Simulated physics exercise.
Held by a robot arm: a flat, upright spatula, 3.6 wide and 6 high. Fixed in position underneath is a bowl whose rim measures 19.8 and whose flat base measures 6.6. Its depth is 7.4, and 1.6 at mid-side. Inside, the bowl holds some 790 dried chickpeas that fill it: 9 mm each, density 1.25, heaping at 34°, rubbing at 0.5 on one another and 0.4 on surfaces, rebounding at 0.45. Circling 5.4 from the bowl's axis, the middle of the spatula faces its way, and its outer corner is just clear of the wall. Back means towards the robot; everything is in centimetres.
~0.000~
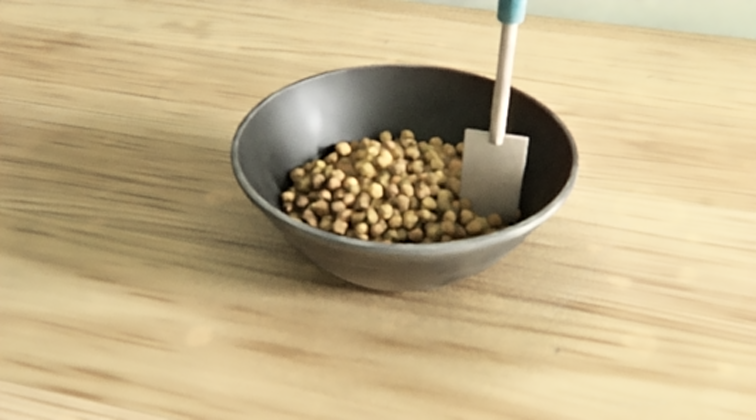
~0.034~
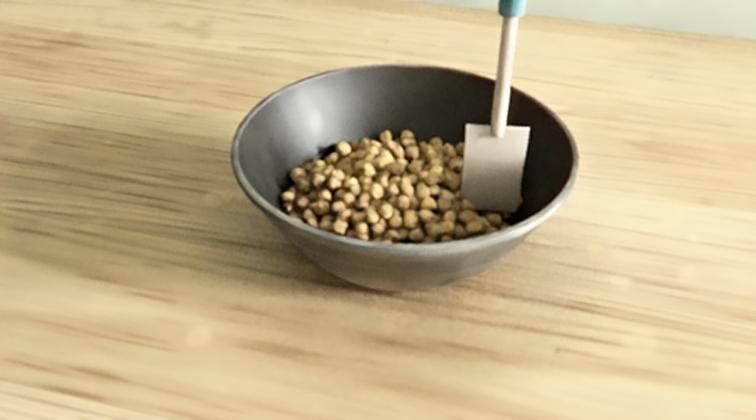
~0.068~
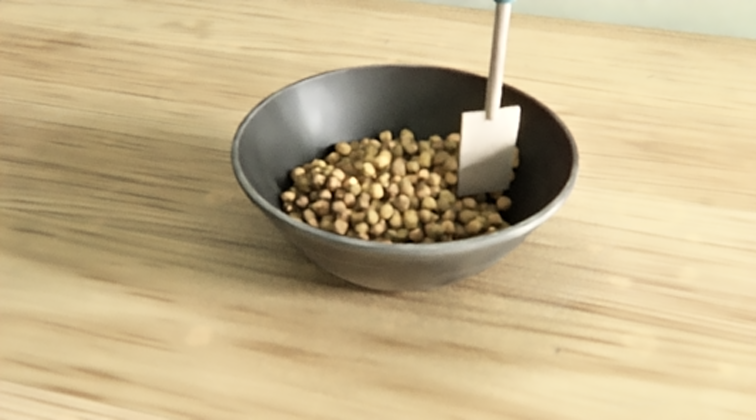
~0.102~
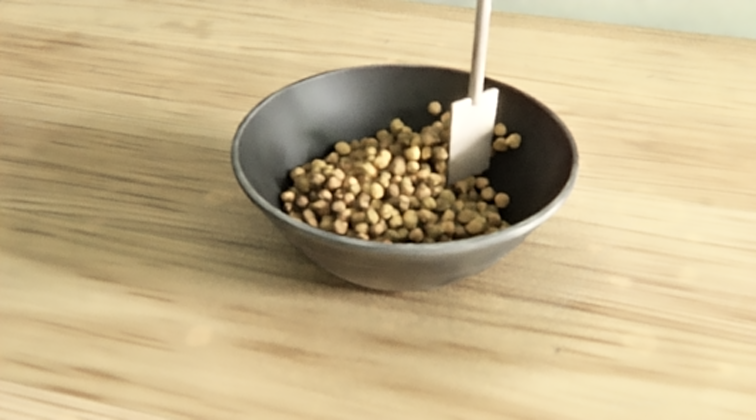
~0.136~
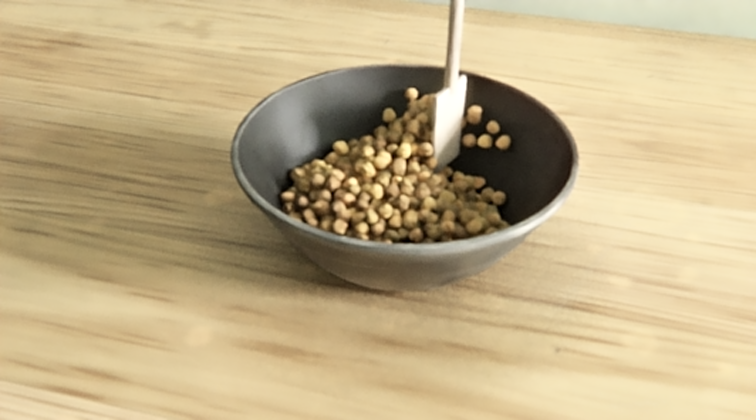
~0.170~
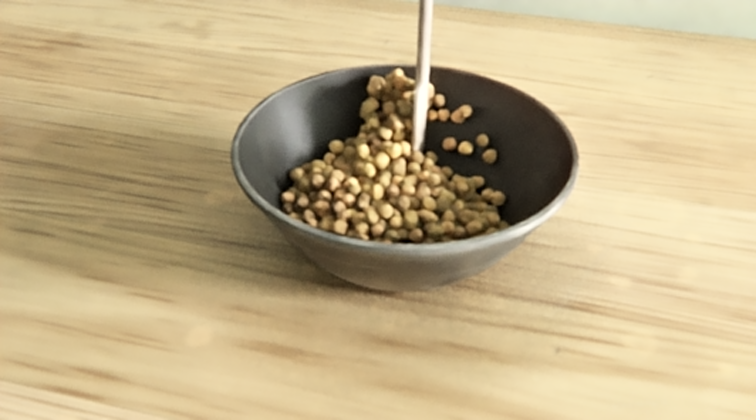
Upright spatula sweeping from the right side to the back of a dark bowl, pushing dried chickpeas up the far wall.
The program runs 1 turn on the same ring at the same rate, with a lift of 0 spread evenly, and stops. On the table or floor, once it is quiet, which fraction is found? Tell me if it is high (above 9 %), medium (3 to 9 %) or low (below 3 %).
It is medium, 3 to 9 %.
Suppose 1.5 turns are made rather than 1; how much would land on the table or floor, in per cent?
Then some 10 per cent.
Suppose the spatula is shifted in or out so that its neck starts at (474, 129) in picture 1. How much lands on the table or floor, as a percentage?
I'd say around 0 per cent.
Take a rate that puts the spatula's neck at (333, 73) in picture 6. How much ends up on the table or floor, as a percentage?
I'd put it close to 20 per cent.
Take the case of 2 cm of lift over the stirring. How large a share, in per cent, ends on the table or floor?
About 0 per cent.
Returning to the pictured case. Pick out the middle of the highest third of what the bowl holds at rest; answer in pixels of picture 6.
The centre is near pixel (463, 175).
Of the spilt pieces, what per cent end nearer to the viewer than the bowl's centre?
I'd estimate some 70 per cent.
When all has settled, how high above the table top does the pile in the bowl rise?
Height: Roughly 7.0 cm.
After 0.34 s, 194° round, highest piece 9 above the table; 779 in the bowl, 3 on the table or floor, 6 in flight or on the tool.
After 0.50 s, 297° round, highest piece 9 above the table; 761 in the bowl, 17 on the table or floor, 10 in flight or on the tool.
After 0.79 s, 0° round, highest piece 7 above the table; 745 in the bowl, 43 on the table or floor.
After 1.49 s, 0° round, highest piece 7 above the table; 745 in the bowl, 43 on the table or floor.
At rest, 745 in the bowl, 43 on the table or floor. That is 5 % on the table or floor.
